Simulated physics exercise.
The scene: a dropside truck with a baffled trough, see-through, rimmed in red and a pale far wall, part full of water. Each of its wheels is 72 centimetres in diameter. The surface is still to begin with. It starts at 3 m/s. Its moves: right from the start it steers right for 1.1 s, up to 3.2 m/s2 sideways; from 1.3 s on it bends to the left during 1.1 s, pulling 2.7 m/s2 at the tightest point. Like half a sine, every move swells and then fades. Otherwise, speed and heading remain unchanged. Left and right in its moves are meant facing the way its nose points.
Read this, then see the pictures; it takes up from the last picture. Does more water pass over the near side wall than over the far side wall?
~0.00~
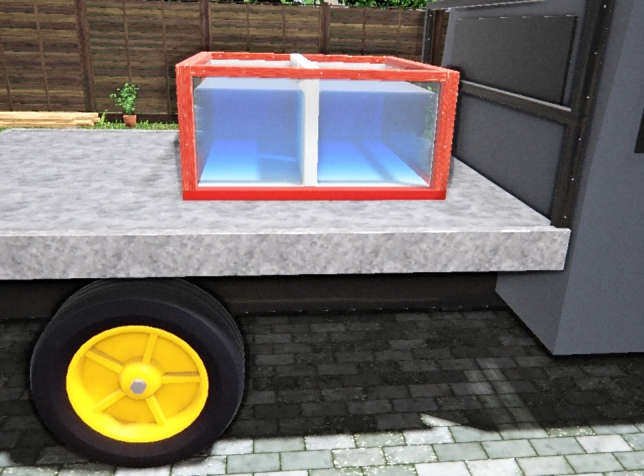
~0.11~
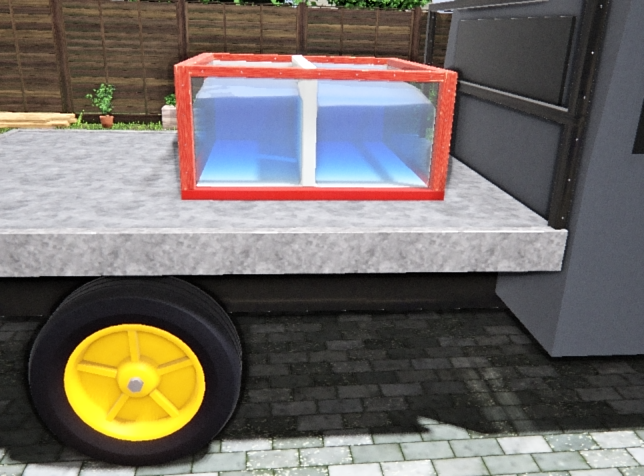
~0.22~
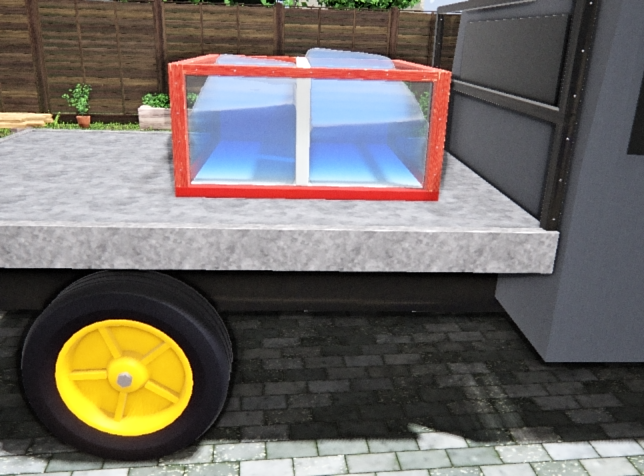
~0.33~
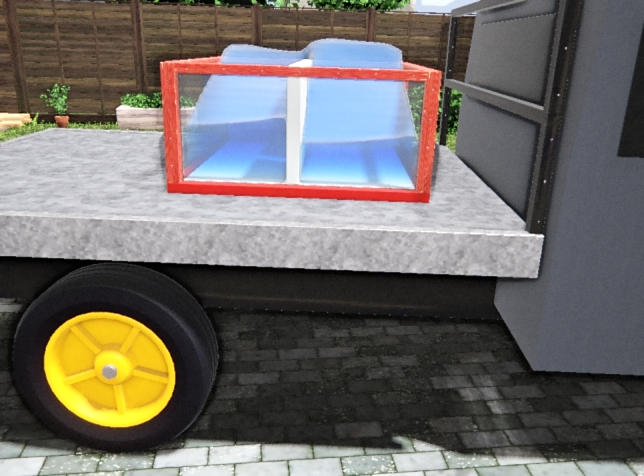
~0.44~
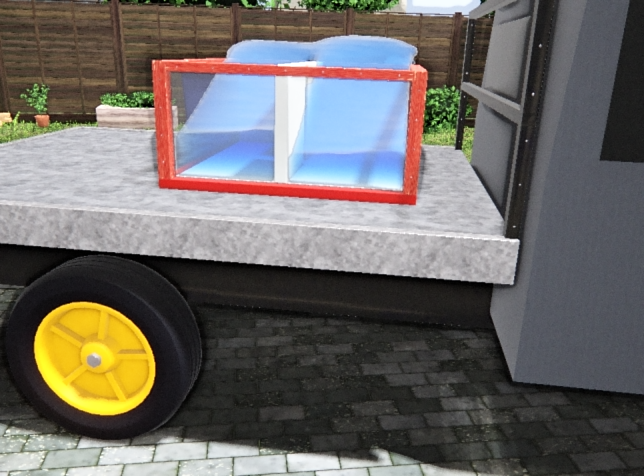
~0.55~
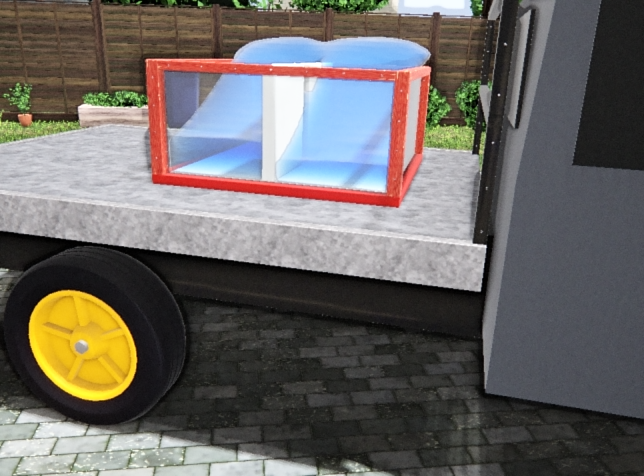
No, more goes over the far side wall.
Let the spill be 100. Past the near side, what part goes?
Near 20 per cent of the spill.
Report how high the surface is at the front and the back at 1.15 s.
The front stands at 36 cm and the back at 30 cm.
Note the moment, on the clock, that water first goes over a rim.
I'd put it at near 0.6 seconds.
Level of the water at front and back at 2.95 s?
Front: 26 cm; back: 28 cm.
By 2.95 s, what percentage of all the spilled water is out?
Roughly 100 % of the total.
Then, 1.15 s in, the surface is 35 cm up at the front and 30 cm at the back; 17 per cent is out, over the far side, a little elsewhere.
Then, 2.05 s in, the surface is 30 cm up at the front and 27 cm at the back; 22 per cent is out, mostly over the far side, some over the near side.
Then, 2.95 s in, the surface is 26 cm up at the front and 27 cm at the back; 23 per cent is out, mostly over the far side, some over the near side.
Then, 5.39 s in, 23 per cent is out, mostly over the far side, some over the near side; the far side has passed 16 per cent and the near side 6.
